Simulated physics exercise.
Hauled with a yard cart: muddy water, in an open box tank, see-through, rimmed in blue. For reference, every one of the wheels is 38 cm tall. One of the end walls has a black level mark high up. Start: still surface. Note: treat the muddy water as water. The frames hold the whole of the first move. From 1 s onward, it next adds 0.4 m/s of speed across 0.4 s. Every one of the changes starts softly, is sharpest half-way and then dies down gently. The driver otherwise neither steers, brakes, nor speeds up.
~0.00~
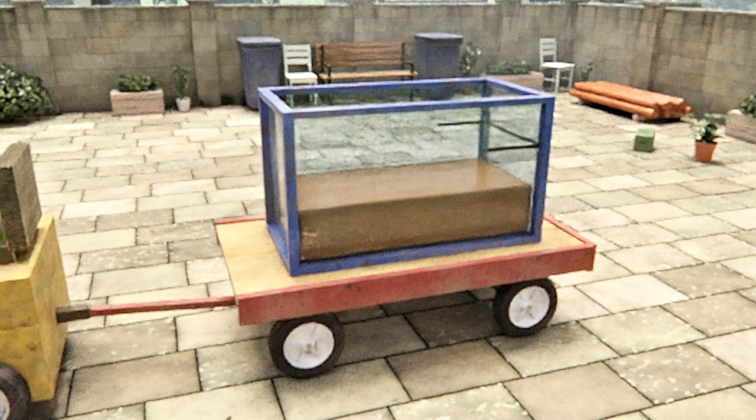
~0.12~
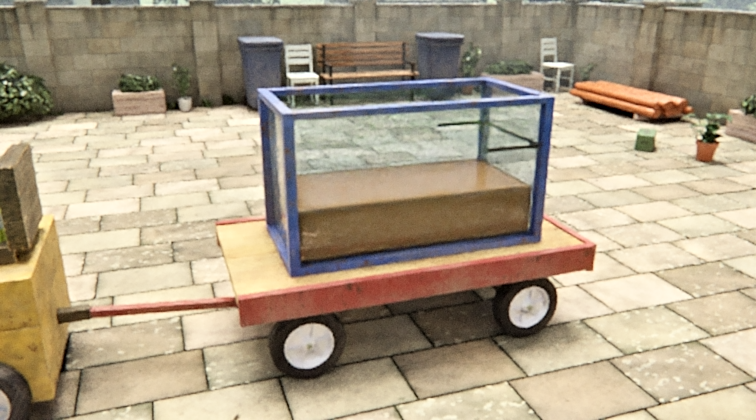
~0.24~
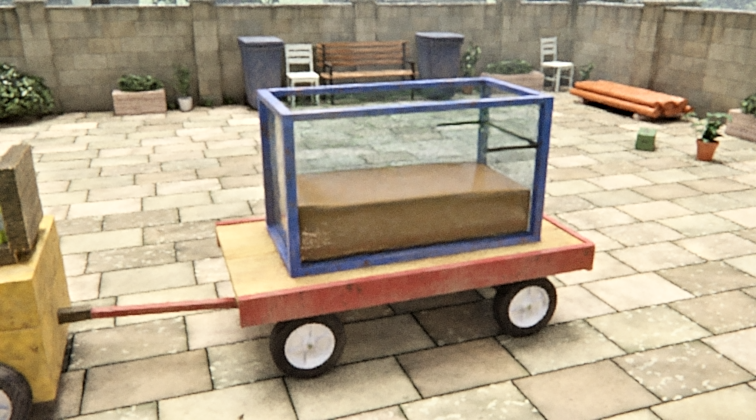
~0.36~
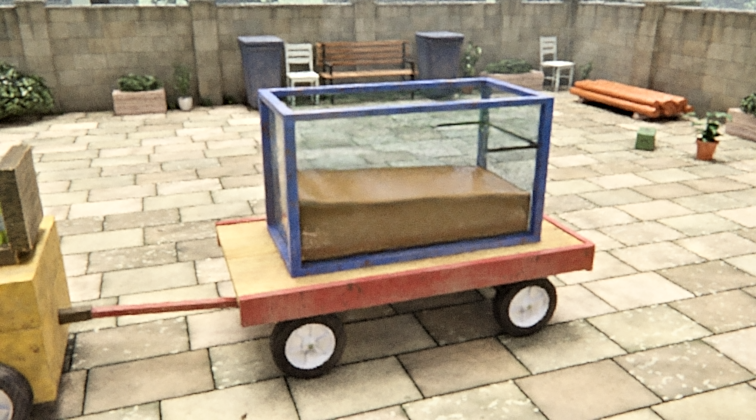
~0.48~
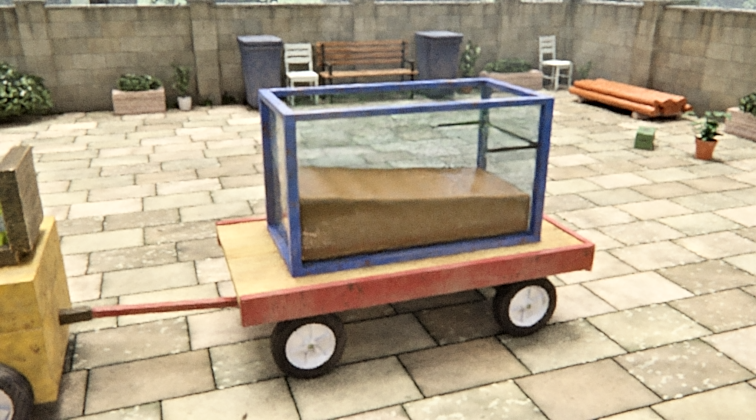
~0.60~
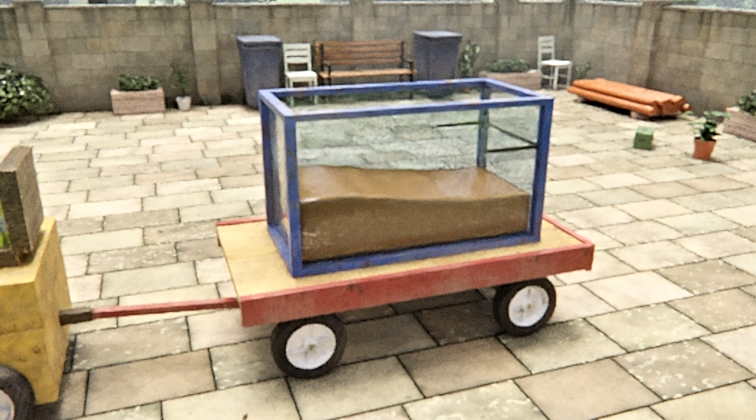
A red yard cart carrying a blue-rimmed, see-through tank of muddy water sat on a paved yard; the water lay level at first, then rose slightly at the left end and dipped at the right.
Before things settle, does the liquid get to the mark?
Yes.
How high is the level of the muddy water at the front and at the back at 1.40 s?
Front 18 cm and back 44 cm.
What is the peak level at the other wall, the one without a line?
Peak level: Approx. 50 cm.
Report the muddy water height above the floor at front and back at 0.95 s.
Level, front = 28 cm; level, back = 26 cm.
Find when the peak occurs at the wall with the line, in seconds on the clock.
Somewhere near 3.2 seconds, I reckon.
Then, 0.95 s in, it stands 26 cm high behind and 28 cm in front; all of it is still inside.
Then, 1.40 s in, it stands 44 cm high behind and 18 cm in front; all of it is still inside.
Then, 1.90 s in, it stands 29 cm high behind and 23 cm in front; all of it is still inside.
Then, 4.39 s in, the waves are smaller; the highest at the back wall was 59 cm, at 3.20 s, against a line at 50 cm.
